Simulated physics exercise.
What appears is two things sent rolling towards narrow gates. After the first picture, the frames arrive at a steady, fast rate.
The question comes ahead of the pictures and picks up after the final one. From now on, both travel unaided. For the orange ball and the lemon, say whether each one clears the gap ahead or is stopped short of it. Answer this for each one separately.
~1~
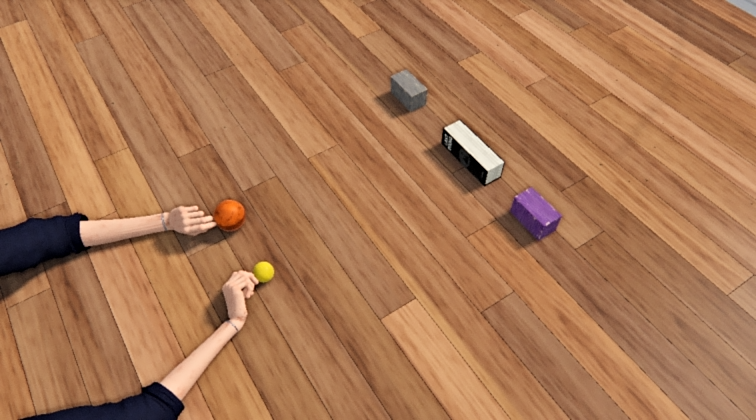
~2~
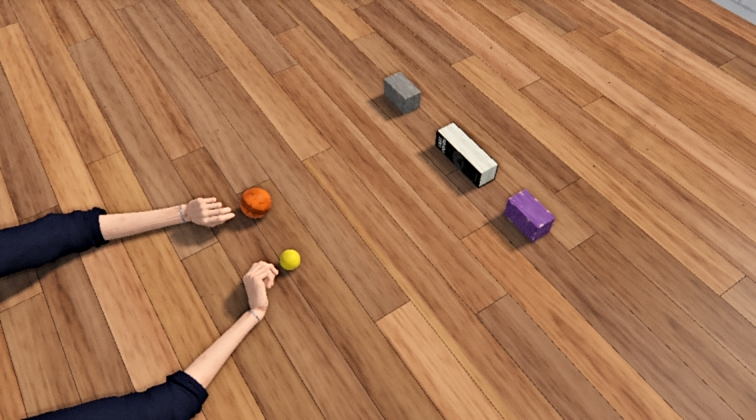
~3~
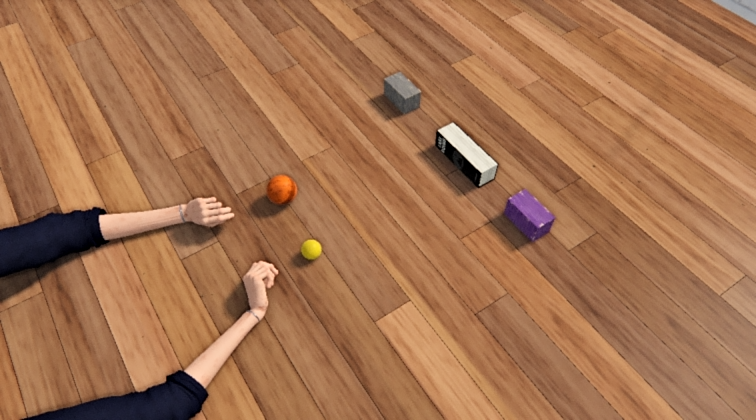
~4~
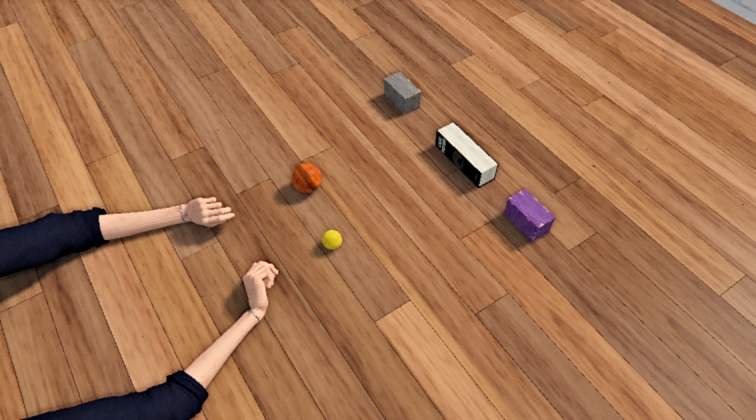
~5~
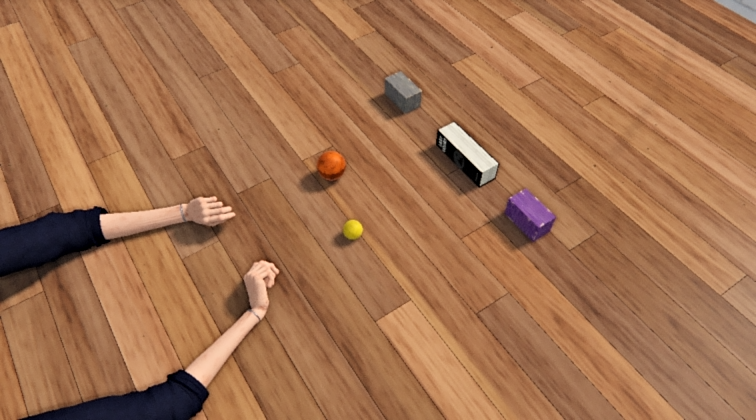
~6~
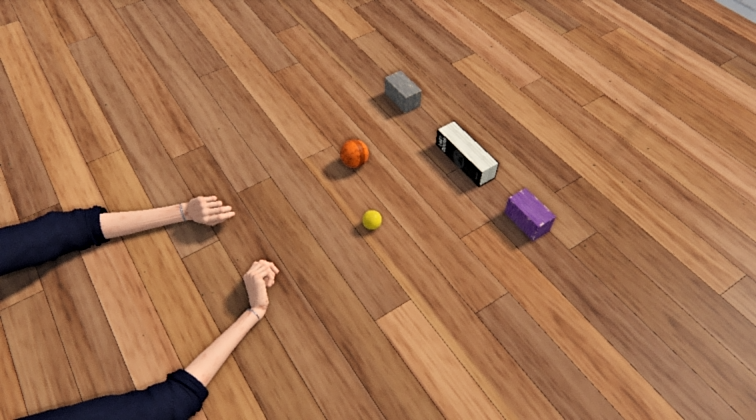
At the end, odds are the orange ball gets by the blocks; odds are the lemon is checked by a block.
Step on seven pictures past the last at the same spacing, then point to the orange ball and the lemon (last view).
The first one at (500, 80), the second at (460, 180).
Then, 0.36 s after the last picture, orange ball heading on near (479, 94); lemon coming back near (460, 179).
Then, 0.94 s after the last picture, orange ball heading on near (637, 17); lemon coming back near (443, 197).
By the end, the orange ball gets between the blocks; the lemon is stopped.
